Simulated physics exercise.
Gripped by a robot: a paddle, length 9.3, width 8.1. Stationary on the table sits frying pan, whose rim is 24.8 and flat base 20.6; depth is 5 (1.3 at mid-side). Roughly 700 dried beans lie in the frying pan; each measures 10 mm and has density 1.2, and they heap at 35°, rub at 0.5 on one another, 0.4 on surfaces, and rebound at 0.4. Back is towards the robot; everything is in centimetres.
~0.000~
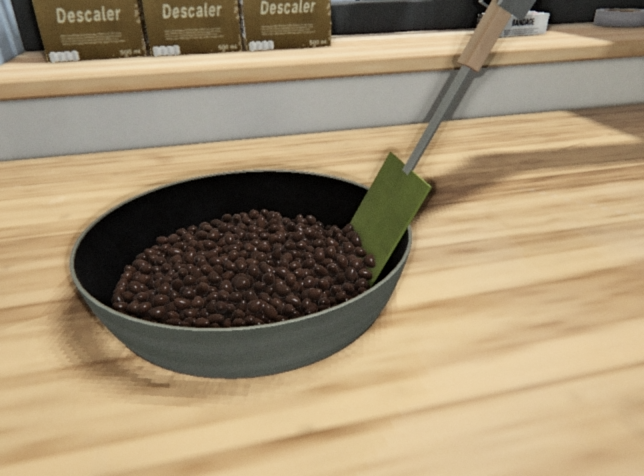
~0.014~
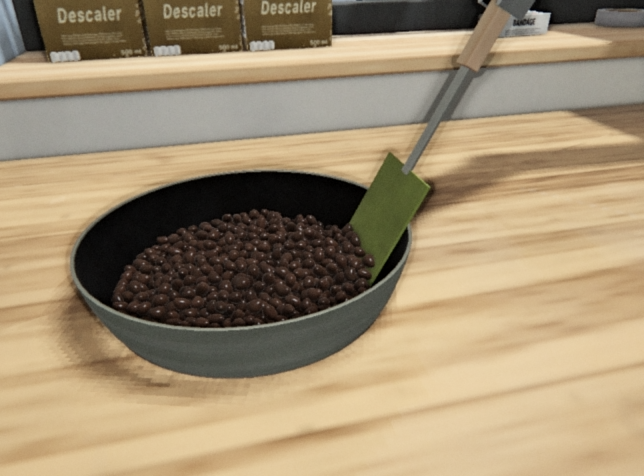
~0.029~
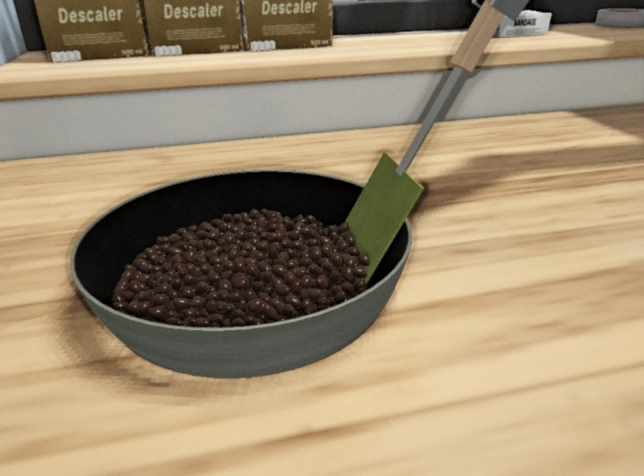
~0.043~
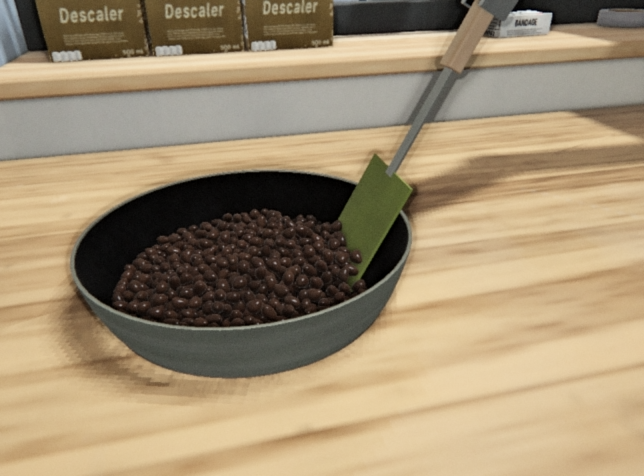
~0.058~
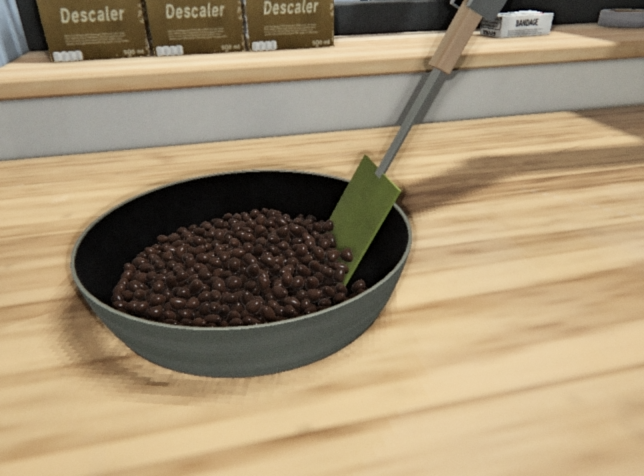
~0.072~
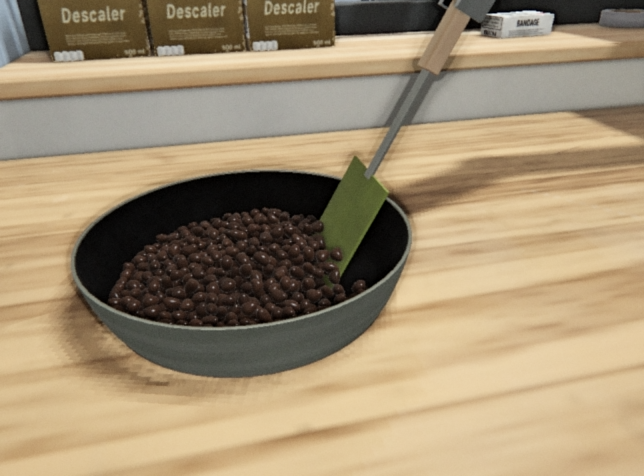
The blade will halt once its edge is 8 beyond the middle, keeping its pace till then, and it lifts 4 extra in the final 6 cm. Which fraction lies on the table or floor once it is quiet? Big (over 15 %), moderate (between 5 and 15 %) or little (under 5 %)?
The share is moderate.
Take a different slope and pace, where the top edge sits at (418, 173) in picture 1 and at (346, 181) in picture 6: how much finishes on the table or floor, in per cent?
My guess would be close to 20 per cent.
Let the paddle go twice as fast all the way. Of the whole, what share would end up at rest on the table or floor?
Then about 20 per cent.
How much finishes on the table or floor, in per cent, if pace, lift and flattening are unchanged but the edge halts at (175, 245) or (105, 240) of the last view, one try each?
First try roughly 0 percent, second roughly 25 percent.
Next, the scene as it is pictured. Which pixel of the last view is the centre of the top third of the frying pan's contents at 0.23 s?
The middle lies somewhere about (168, 257).
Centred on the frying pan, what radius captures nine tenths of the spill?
I'd estimate close to 30 centimetres.
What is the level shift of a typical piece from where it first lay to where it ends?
Somewhere near 4 centimetres, I reckon.
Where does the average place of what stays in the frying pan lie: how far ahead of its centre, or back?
Offset forward: Around 4.5 cm.
After 0.15 s, sloping 61°, highest piece 4 above the table; 699 in the frying pan.
After 0.23 s, sloping 61°, highest piece 6 above the table; 699 in the frying pan.
After 0.47 s, sloping 61°, highest piece 7 above the table; 647 in the frying pan, 52 on the table or floor.
After 1.52 s, sloping 61°, highest piece 6 above the table; 646 in the frying pan, 53 on the table or floor.
In the end, 646 in the frying pan, 53 on the table or floor. That is 8 % on the table or floor.
